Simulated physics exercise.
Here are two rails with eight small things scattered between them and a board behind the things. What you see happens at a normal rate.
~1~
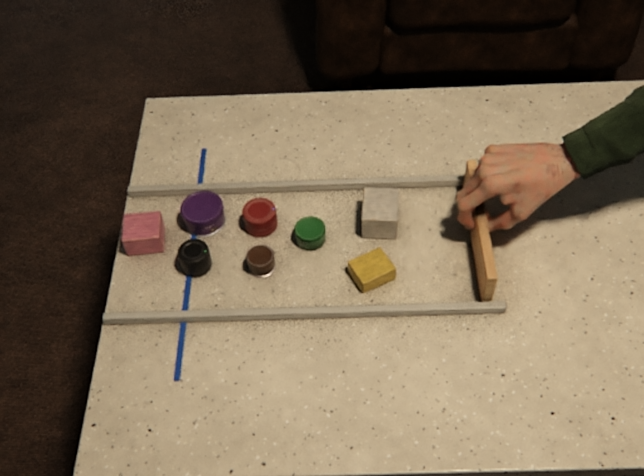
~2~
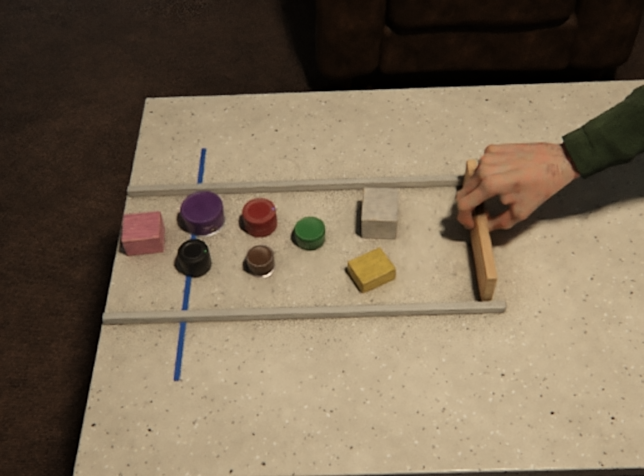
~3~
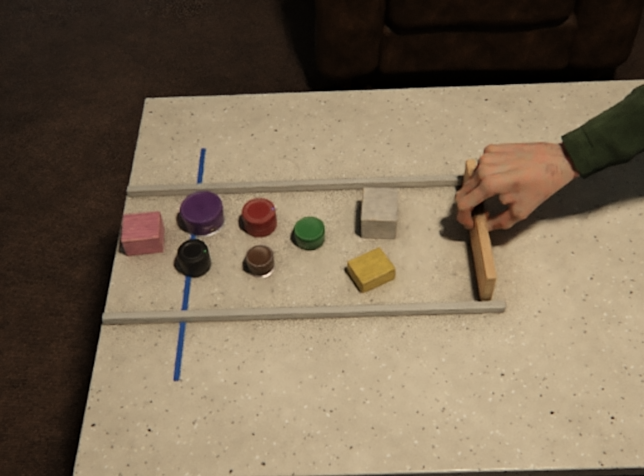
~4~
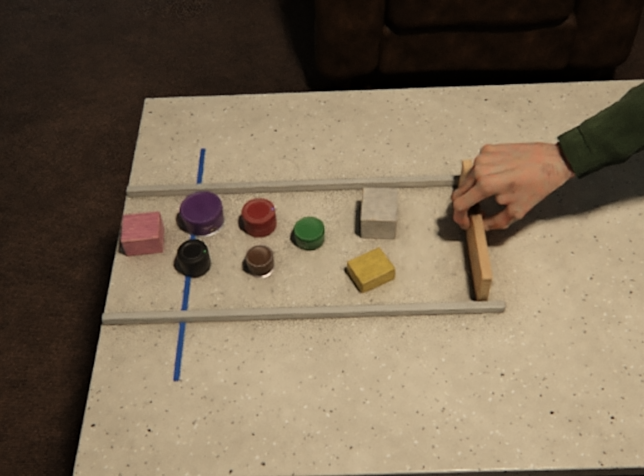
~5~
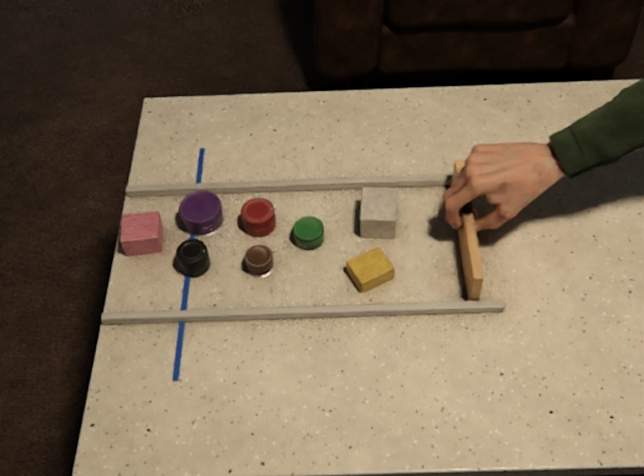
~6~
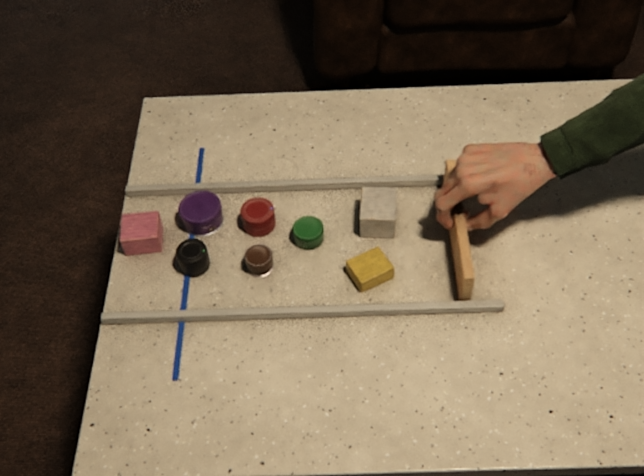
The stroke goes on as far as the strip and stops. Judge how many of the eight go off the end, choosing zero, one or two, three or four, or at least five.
Most likely the drop count will come to one or two.
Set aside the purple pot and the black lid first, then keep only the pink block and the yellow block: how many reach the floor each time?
First 1, then 1.
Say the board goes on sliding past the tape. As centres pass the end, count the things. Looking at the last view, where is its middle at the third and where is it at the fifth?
Around (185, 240); afterwards around (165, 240).
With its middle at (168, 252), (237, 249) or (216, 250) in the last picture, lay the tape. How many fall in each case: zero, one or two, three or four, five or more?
Results per position - 3 or 4 / zero / zero.
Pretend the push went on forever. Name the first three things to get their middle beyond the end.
Earliest first: The pink block, then the purple pot, then the black lid.
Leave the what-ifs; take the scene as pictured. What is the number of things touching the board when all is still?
It's touching 2 at the end.
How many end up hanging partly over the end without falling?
It's 1.
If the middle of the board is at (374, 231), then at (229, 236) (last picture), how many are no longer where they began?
Counting first: 2, next 8.
Early on, none off yet; pink block at rest near (142, 233); black lid at rest near (193, 258); purple pot at rest near (202, 214).
A while later, none off yet; pink block travelled a little near (124, 235); black lid travelled about its own width near (157, 259); purple pot travelled about its own width near (151, 208).
Finally, the number that fall off is one or two; lost, purple pot and pink block.
